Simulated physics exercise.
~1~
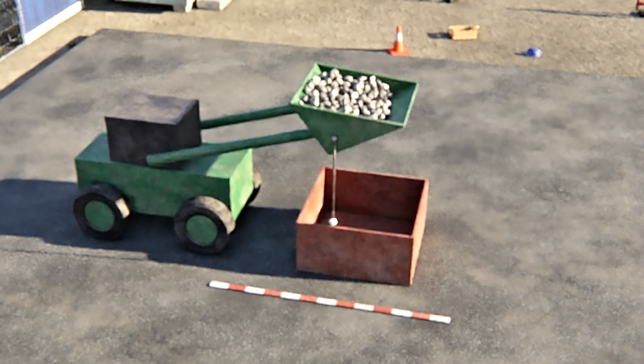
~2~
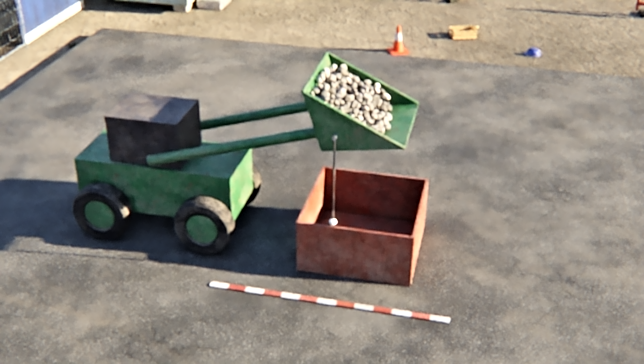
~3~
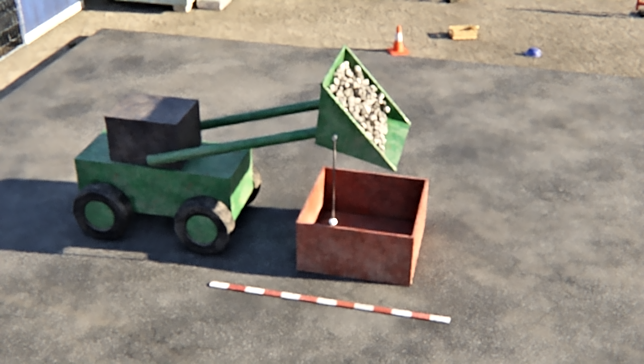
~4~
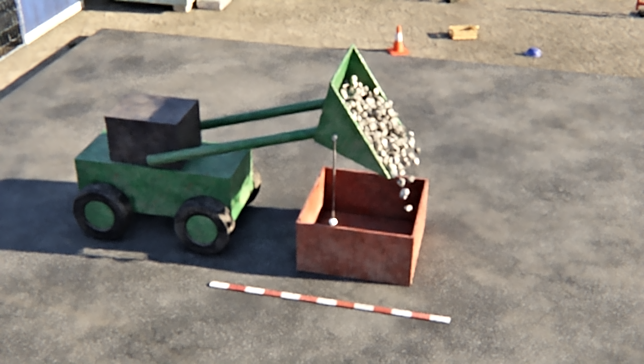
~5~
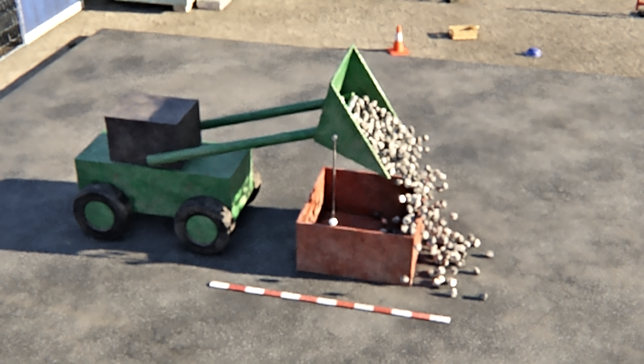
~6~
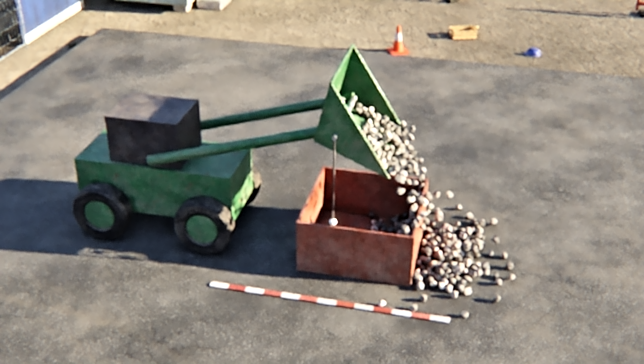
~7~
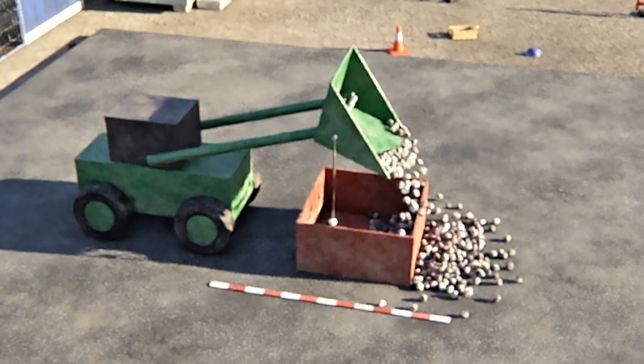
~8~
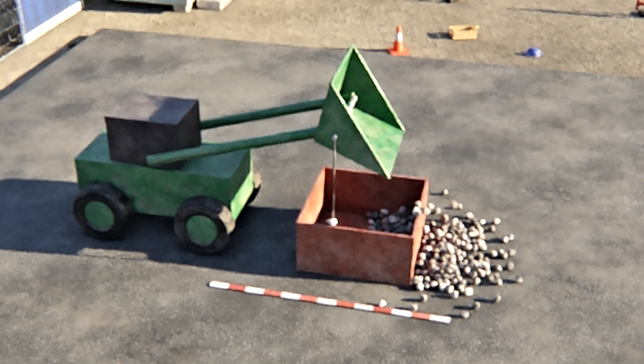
On a paved yard, a green loader tips stones partly into a red bin, spilling many beside it.
